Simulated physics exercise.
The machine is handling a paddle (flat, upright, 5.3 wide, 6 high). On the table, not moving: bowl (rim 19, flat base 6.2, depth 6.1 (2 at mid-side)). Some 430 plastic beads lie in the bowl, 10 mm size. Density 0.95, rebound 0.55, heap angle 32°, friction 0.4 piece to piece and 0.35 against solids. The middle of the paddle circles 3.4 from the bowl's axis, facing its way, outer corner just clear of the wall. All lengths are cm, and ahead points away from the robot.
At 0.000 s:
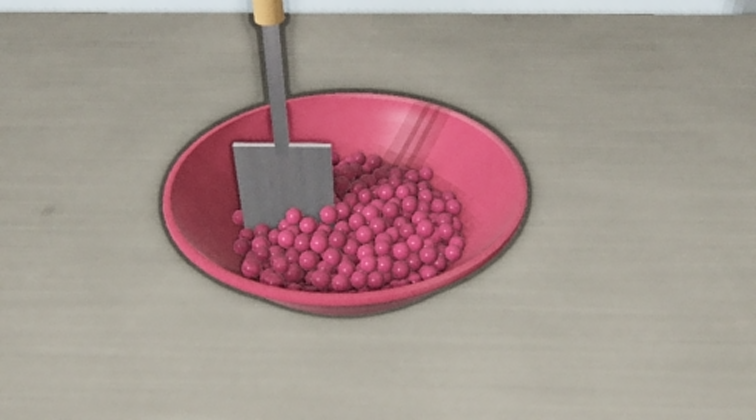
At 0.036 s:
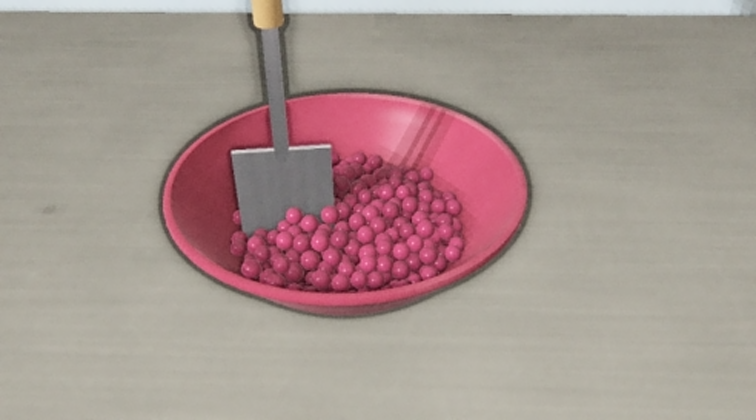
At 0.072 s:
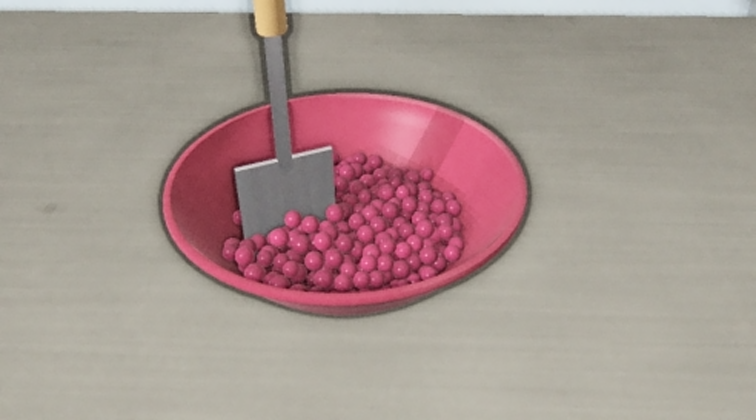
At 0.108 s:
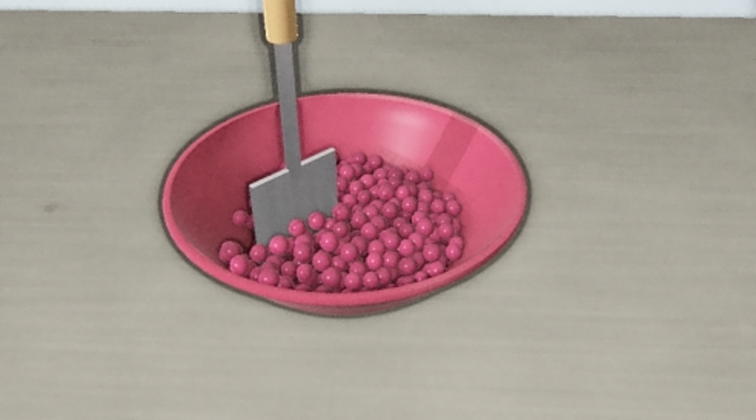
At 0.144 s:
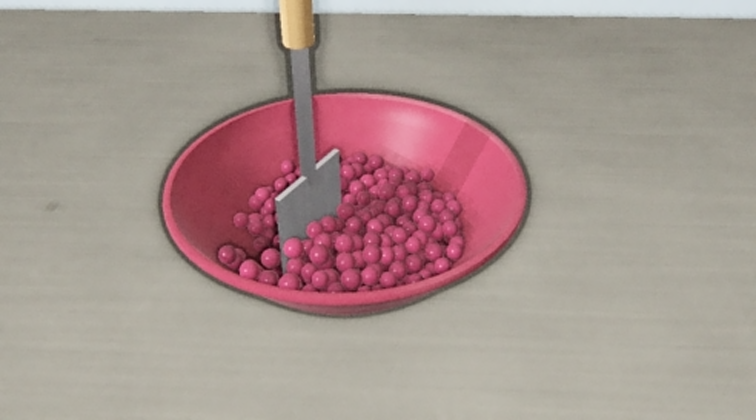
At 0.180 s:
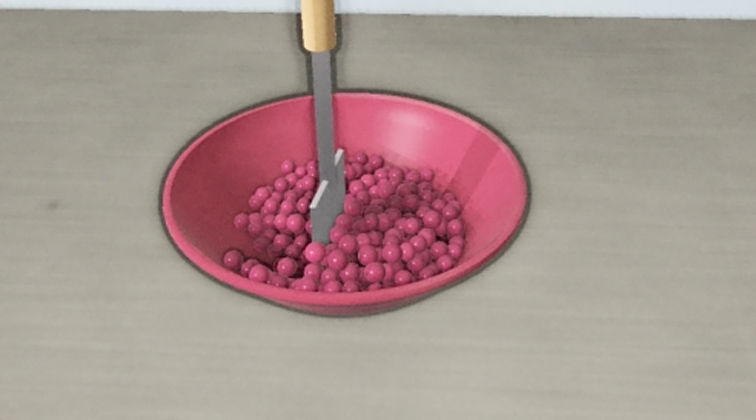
A pale, faintly streaked grey tabletop is seen from above at an angle, with a light strip along the far edge, and the view stays still. A wide pink bowl sits near the middle, holding a heap of small pink beads, with a flat grey paddle on a wooden handle standing in its left side. The paddle turns until its blade is nearly edge-on while sweeping rightward through the beads, and some beads shift into the space behind it.
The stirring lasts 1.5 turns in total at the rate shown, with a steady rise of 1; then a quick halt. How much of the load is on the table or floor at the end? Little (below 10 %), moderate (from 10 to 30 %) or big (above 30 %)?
Answer: Little; below 10 % of the plastic beads finish on the table or floor.
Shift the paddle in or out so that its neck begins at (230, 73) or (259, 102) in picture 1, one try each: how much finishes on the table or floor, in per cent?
Some 0 and 5 per cent.
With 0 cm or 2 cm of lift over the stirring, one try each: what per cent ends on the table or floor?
Some 5 and 0 per cent.
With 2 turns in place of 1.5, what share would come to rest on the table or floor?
It would be near 0 per cent.
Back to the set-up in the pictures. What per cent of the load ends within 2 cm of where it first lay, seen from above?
Roughly 20 per cent.
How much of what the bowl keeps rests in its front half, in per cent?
Roughly 50 per cent.
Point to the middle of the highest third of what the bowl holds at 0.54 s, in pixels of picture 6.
Near (344, 141).
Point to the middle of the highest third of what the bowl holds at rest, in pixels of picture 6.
At about (386, 207).
By 0.54 s, 260° round, highest piece 8 above the table; 430 in the bowl, 1 on the table or floor, 3 in flight or on the tool.
By 0.89 s, 80° round, highest piece 7 above the table; 425 in the bowl, 8 on the table or floor, 1 in flight or on the tool.
By 1.27 s, 180° round, highest piece 5 above the table; 425 in the bowl, 9 on the table or floor.
By 1.97 s, 180° round, highest piece 5 above the table; 425 in the bowl, 9 on the table or floor.
Final count, 425 in the bowl, 9 on the table or floor. That is 2 % on the table or floor.
